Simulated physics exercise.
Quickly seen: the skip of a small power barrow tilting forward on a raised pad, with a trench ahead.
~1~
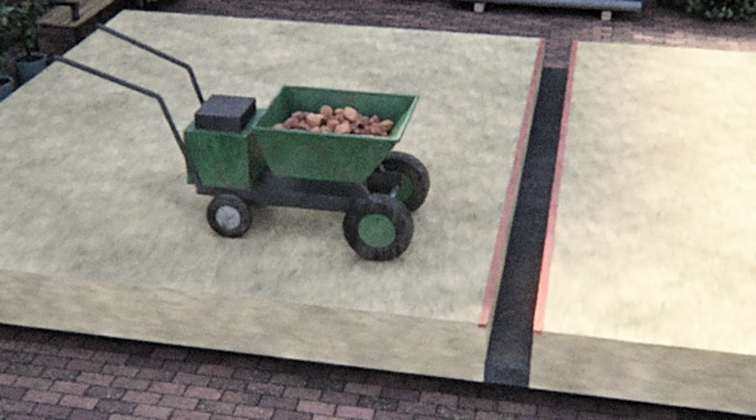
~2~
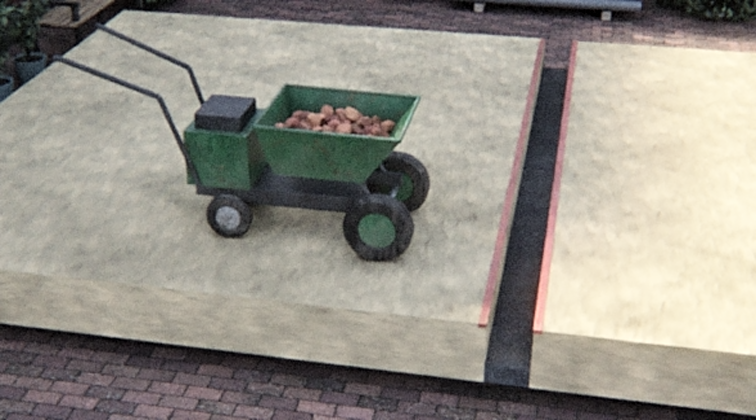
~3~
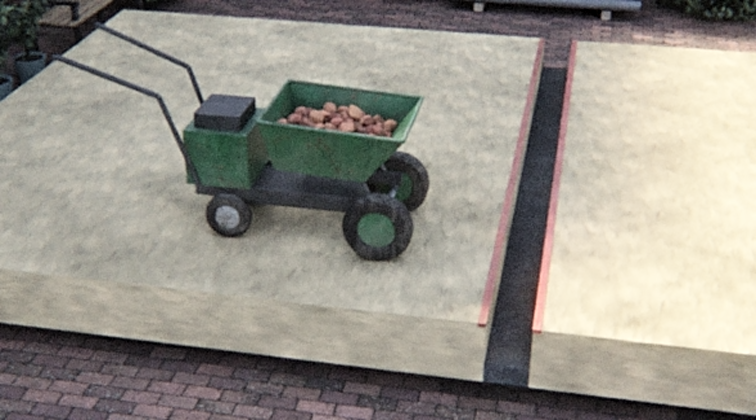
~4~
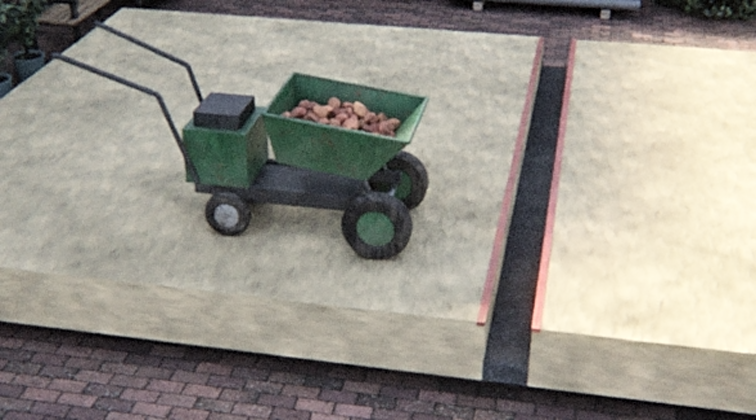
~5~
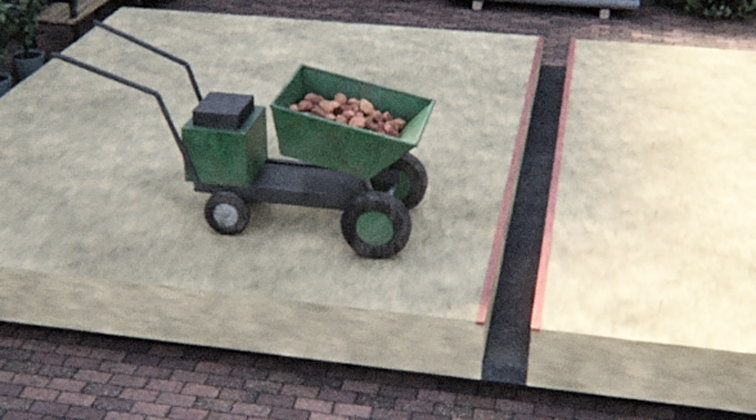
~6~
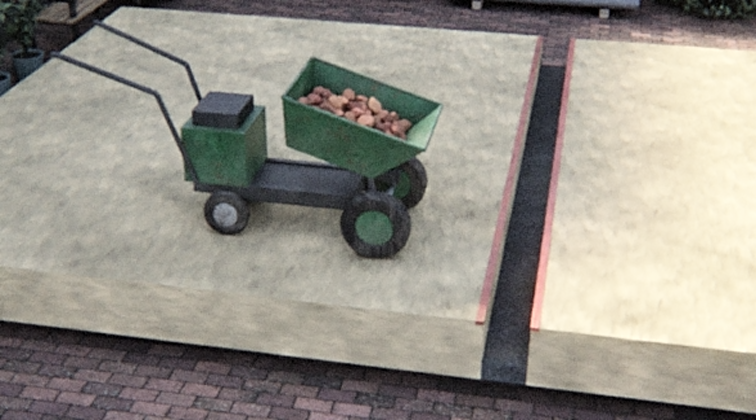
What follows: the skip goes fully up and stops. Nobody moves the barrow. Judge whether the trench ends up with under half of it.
I expect most of the load to land in the trench.
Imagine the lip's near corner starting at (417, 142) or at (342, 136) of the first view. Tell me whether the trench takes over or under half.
Place one, the greater portion; place two, the lesser portion.
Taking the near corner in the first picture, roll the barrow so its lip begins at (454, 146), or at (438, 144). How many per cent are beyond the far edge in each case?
It comes out near 80 in a hundred for the first and near 60 in a hundred for the second.
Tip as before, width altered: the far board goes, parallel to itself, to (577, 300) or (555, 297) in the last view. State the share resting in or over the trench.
About 100 and 100 per cent.
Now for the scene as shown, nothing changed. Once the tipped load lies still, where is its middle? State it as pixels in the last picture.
Near (520, 268), more or less.
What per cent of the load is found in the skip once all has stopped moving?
It comes out at some 0 in a hundred.
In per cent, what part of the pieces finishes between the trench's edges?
Roughly 95 in a hundred.
Soon, skip tipped steeply; all in the skip.
A while on, skip tipped right over; most in the skip; a stray few short of the trench; a small part in or heaped over the trench; a stray few falling.
Towards the end, skip tipped right over; a small part in the skip; a small part short of the trench; most in or heaped over the trench; a small part beyond it.
Finally, skip tipped right over; a stray few short of the trench; nearly all in or heaped over the trench; a small part beyond it.
